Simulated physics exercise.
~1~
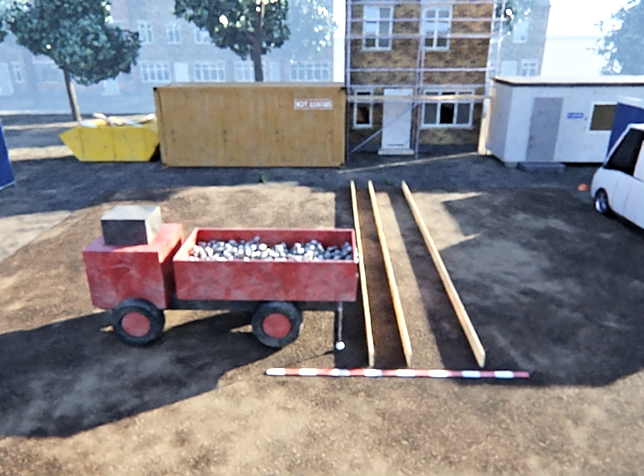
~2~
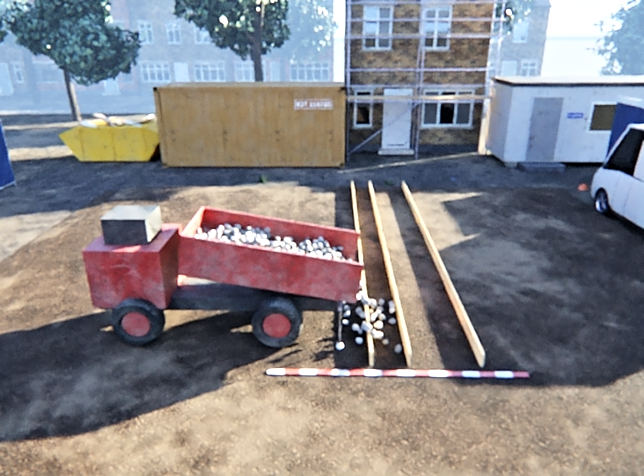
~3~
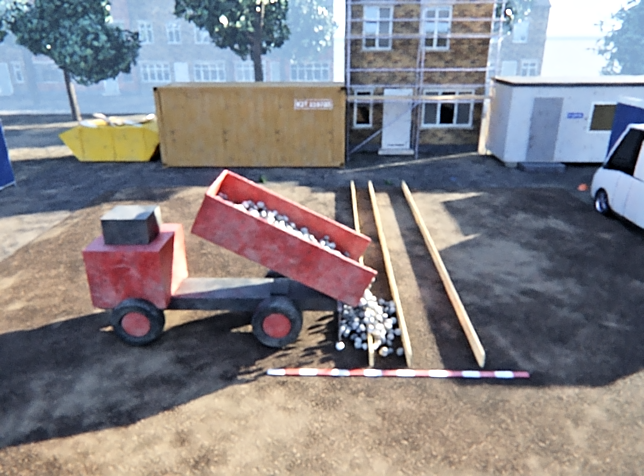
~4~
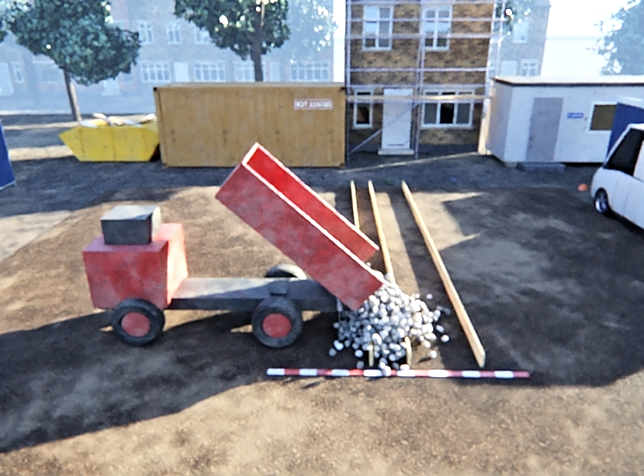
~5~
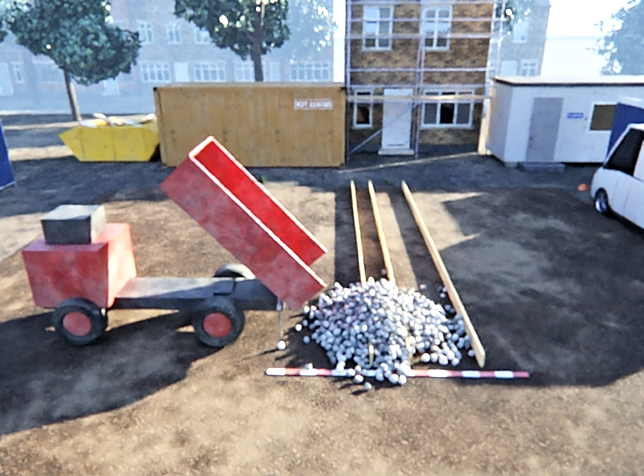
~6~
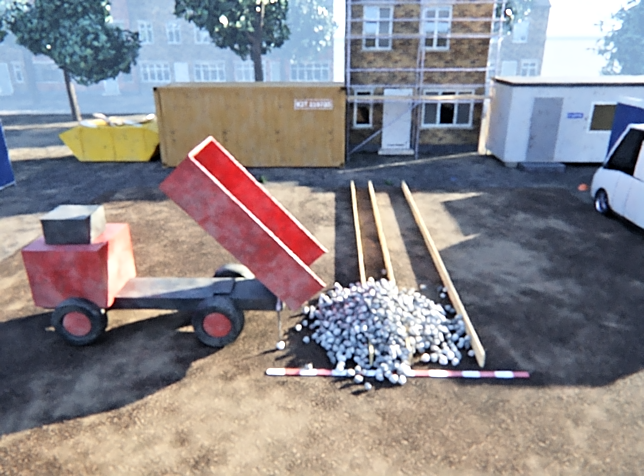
In this clip, a red tipper truck on a building site raises its body, spilling grey stones beside and over wooden boards on the ground, then moves left as the pile spreads, ending still with its emptied body raised beside the heap.
